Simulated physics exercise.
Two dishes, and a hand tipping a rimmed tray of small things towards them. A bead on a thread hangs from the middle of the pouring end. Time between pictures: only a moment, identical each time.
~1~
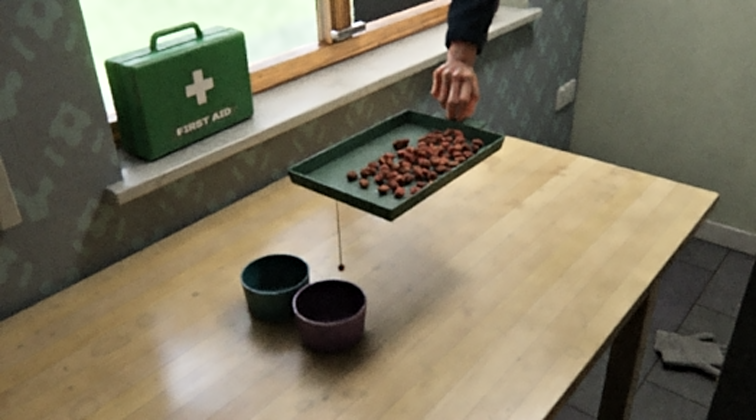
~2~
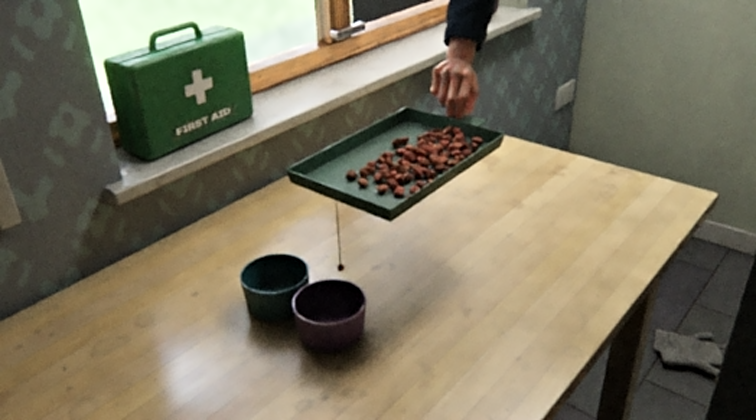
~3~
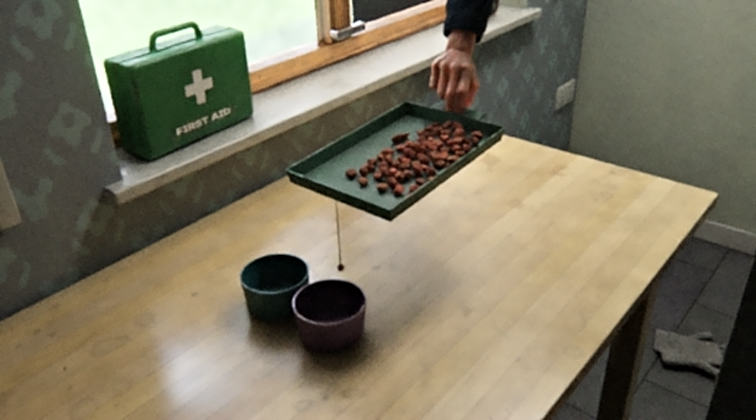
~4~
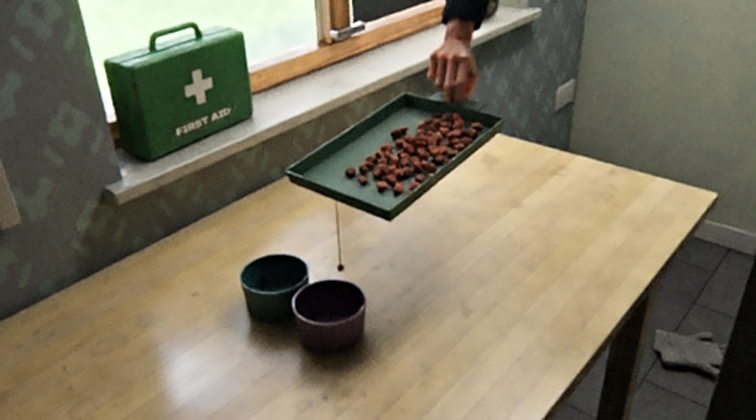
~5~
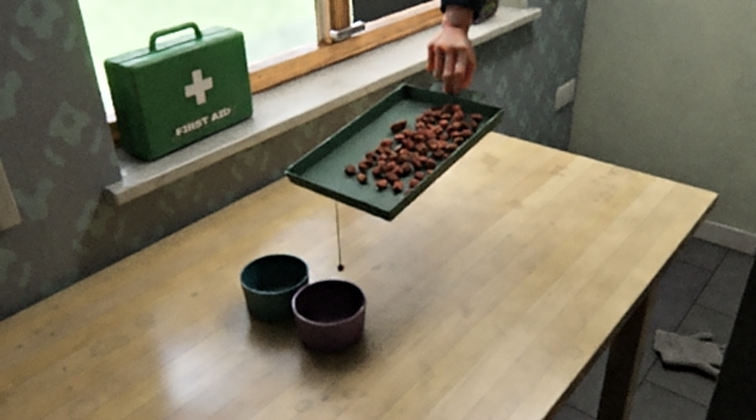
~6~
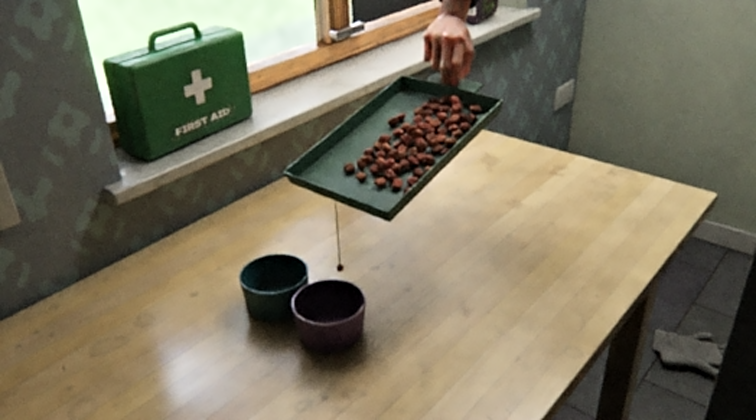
In this clip, a hand holds a green rimmed tray of small reddish-brown pieces above a wooden table with two bowls, then gradually raises its far end, tilting it slightly towards them while a bead hangs beneath on a thread.
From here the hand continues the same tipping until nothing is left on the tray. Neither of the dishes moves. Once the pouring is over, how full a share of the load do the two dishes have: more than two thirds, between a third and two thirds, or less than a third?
They have more than two thirds of it.
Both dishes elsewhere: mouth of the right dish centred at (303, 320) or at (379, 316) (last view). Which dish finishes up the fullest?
In the first try it is the one to the right, in the second it is the one to the left.
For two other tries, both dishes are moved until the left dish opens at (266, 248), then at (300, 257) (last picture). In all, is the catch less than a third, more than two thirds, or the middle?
For the first spot it's under a third, and for the next one it's under a third.
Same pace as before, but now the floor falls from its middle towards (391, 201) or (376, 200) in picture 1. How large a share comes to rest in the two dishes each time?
Roughly 10 percent, then 30 percent.
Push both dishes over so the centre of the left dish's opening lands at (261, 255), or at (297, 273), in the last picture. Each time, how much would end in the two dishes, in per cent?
I'd expect some 40 percent, and then some 70 percent.
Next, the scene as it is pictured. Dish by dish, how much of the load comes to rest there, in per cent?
20 percent ends in the left dish, 60 percent in the right.
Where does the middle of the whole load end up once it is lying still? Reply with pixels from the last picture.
The centre ends up roughly at (324, 327).
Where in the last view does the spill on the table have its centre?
Their middle ends up at roughly (338, 376).
Soon, tray tipped steeply; nearly all on the tray; a stray few in the right dish; a small part in the air.
A while on, tray tipped right over; about half on the tray; about a quarter in the right dish; a stray few in the left dish; a stray few outside both; about a quarter in the air.
Towards the end, tray tipped past a quarter turn; about two thirds in the right dish; about a quarter in the left dish; about a quarter outside both.
Finally, tray tipped past a quarter turn; about two thirds in the right dish; about a quarter in the left dish; about a quarter outside both.
